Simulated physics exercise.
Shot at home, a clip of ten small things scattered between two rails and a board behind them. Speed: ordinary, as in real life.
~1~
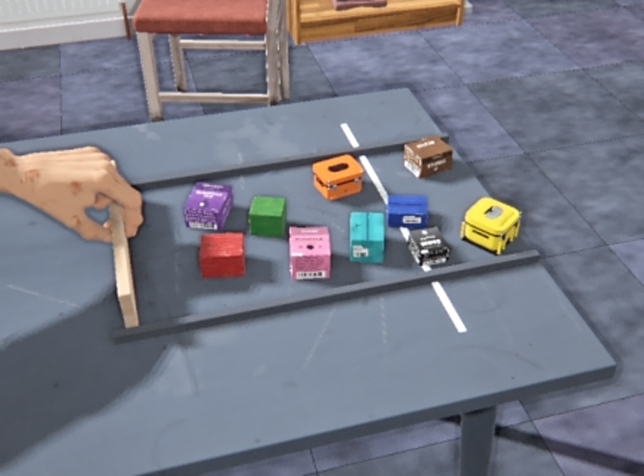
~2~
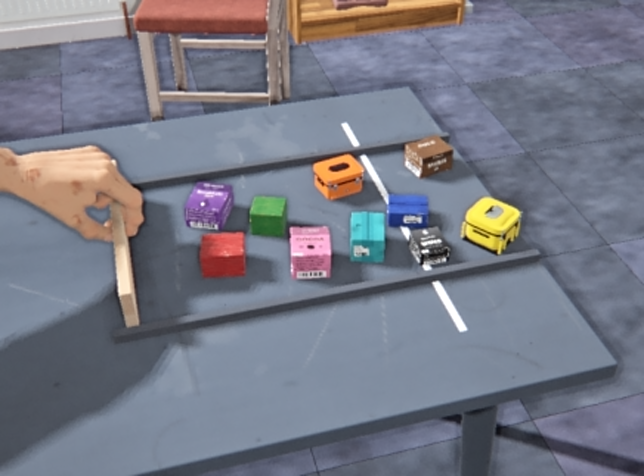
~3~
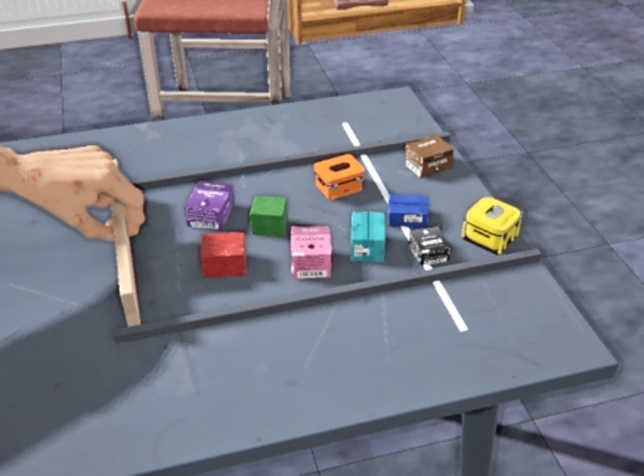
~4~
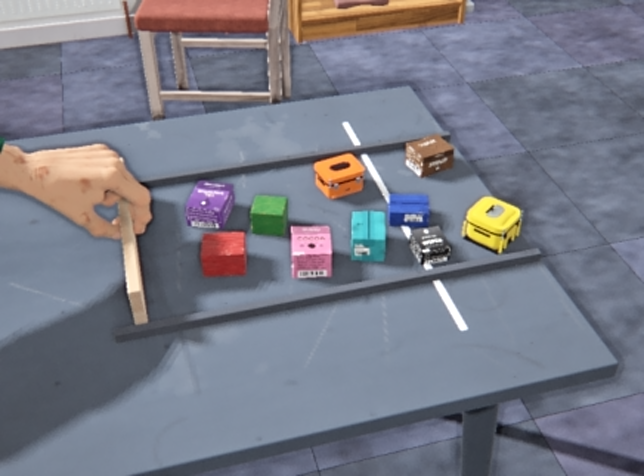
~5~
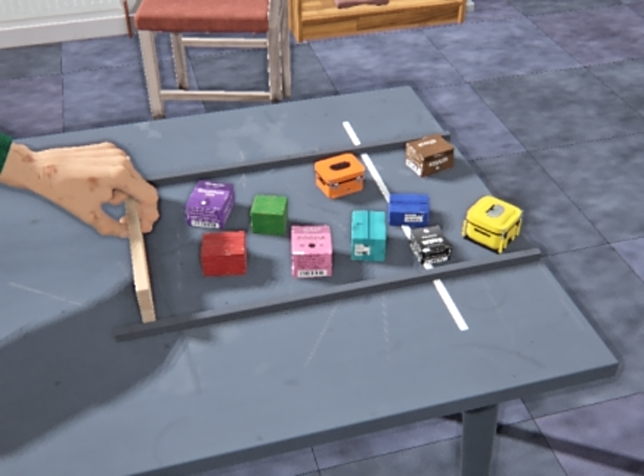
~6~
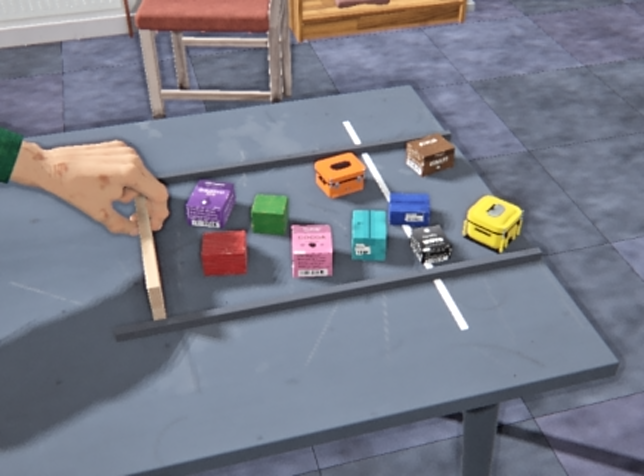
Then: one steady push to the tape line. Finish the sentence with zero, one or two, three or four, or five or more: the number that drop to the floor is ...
The number that drop to the floor is one or two.
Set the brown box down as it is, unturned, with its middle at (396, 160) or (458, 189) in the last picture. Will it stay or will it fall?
In the two tries the brown box is not knocked off and is not knocked off, in that order.
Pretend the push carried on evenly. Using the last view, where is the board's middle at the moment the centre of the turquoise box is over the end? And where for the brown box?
Middle: Roughly (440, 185); roughly (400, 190).
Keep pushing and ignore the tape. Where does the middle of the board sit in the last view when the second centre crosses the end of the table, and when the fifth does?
First roughly (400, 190), later roughly (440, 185).
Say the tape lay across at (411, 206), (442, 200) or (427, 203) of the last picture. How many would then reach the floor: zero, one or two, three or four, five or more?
Going through the three places in order, the answers are just one or two; at least five; either three or four.
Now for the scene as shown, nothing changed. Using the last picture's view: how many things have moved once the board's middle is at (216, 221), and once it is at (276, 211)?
By the first moment it's 2, by the second it's 5.
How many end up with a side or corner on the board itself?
At rest, 4 are in contact.
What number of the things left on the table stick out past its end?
Overhanging: 1.
Soon after, none off yet; yellow case at rest near (493, 224); brown box at rest near (430, 155); black box at rest near (430, 245).
Then, none off yet; yellow case at rest near (493, 224); brown box at rest near (430, 155); black box moved a little near (446, 242).
At rest, the number that fall off is one or two; fallen, yellow case.
